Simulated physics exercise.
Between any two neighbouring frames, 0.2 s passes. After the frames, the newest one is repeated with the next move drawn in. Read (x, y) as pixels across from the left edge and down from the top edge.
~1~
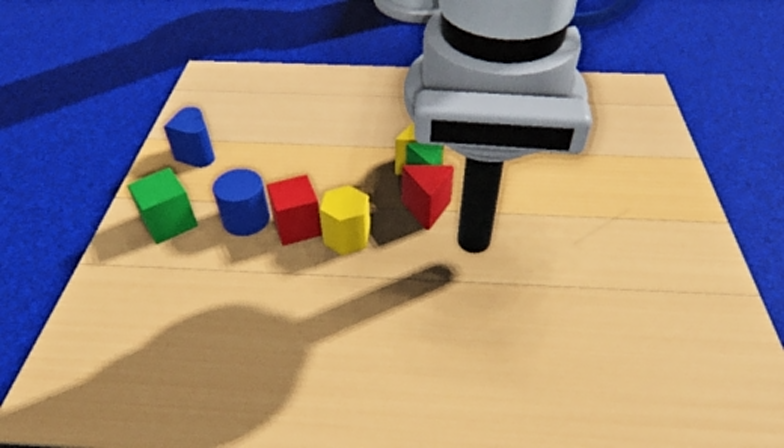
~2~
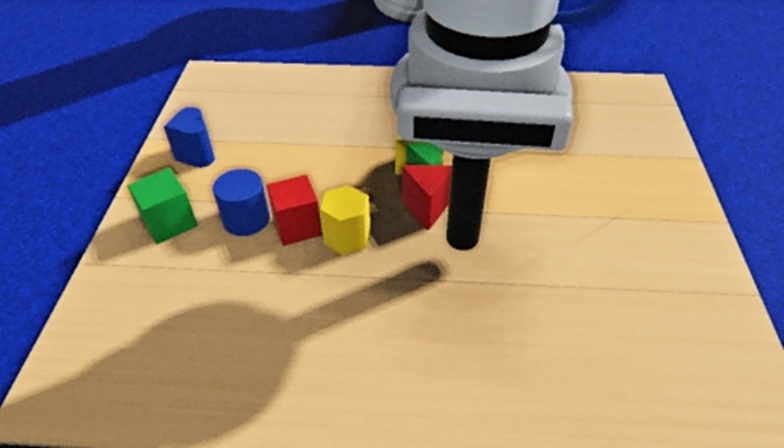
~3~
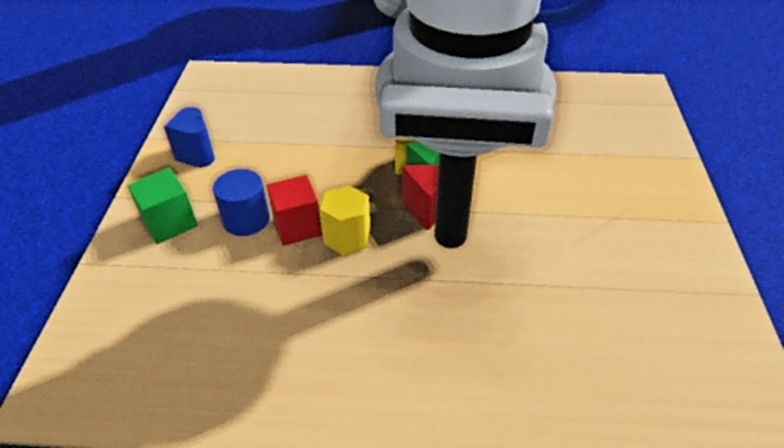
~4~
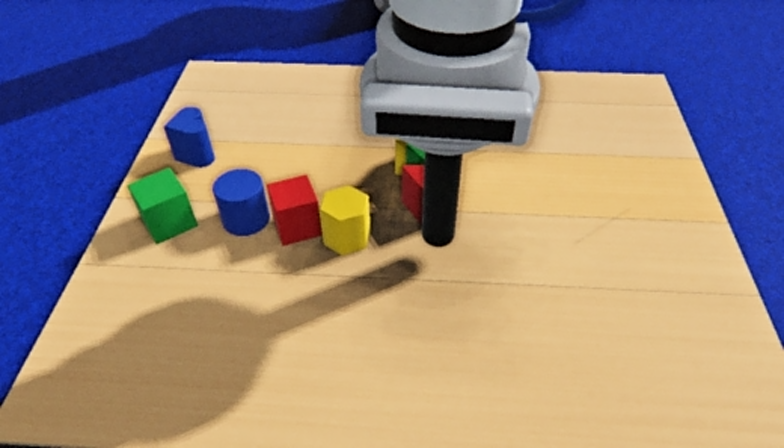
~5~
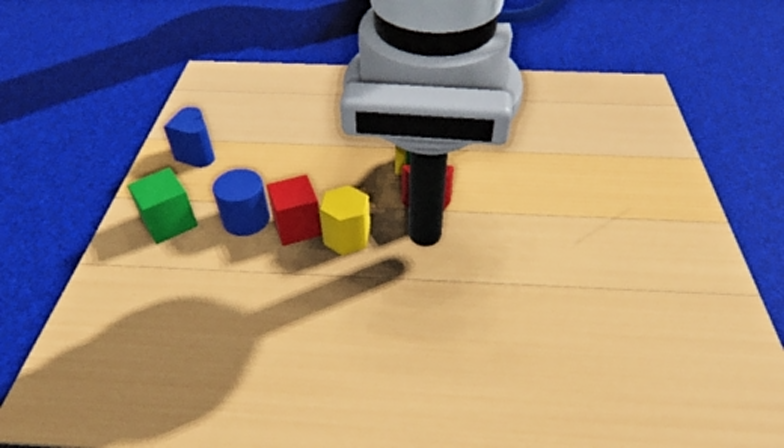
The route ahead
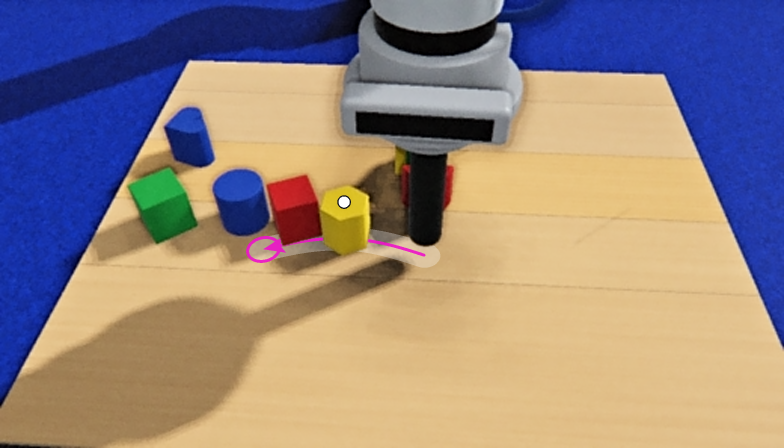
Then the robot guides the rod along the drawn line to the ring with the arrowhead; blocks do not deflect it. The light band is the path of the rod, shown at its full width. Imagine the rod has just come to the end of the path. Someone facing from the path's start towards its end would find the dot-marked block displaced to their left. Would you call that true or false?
True - the claim holds.
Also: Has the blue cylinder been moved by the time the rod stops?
I expect so.
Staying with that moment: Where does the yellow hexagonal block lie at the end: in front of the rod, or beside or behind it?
The rod still has the yellow hexagonal block in front of it when the path ends.
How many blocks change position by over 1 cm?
My guess is at least three.
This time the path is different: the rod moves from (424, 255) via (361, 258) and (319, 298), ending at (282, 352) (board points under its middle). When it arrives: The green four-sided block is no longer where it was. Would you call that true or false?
That claim is false.
The line goes from (424, 255) through (372, 241) and (318, 239) to (264, 249); the dot is on the yellow hexagonal block.
The first path, step by step. One third of the way, rod at (371, 223); red four-sided block at (285, 190); yellow hexagonal block at (332, 201).
Two thirds of the way, rod at (315, 221); blue cylinder at (215, 175); red four-sided block at (254, 190), turned 65° clockwise; yellow hexagonal block at (274, 216), turned 25° anticlockwise.
At the end, rod at (259, 231); blue cylinder at (208, 171); red four-sided block at (243, 190), turned 80° clockwise; yellow hexagonal block at (226, 239), turned 60° anticlockwise; red triangle unmoved.
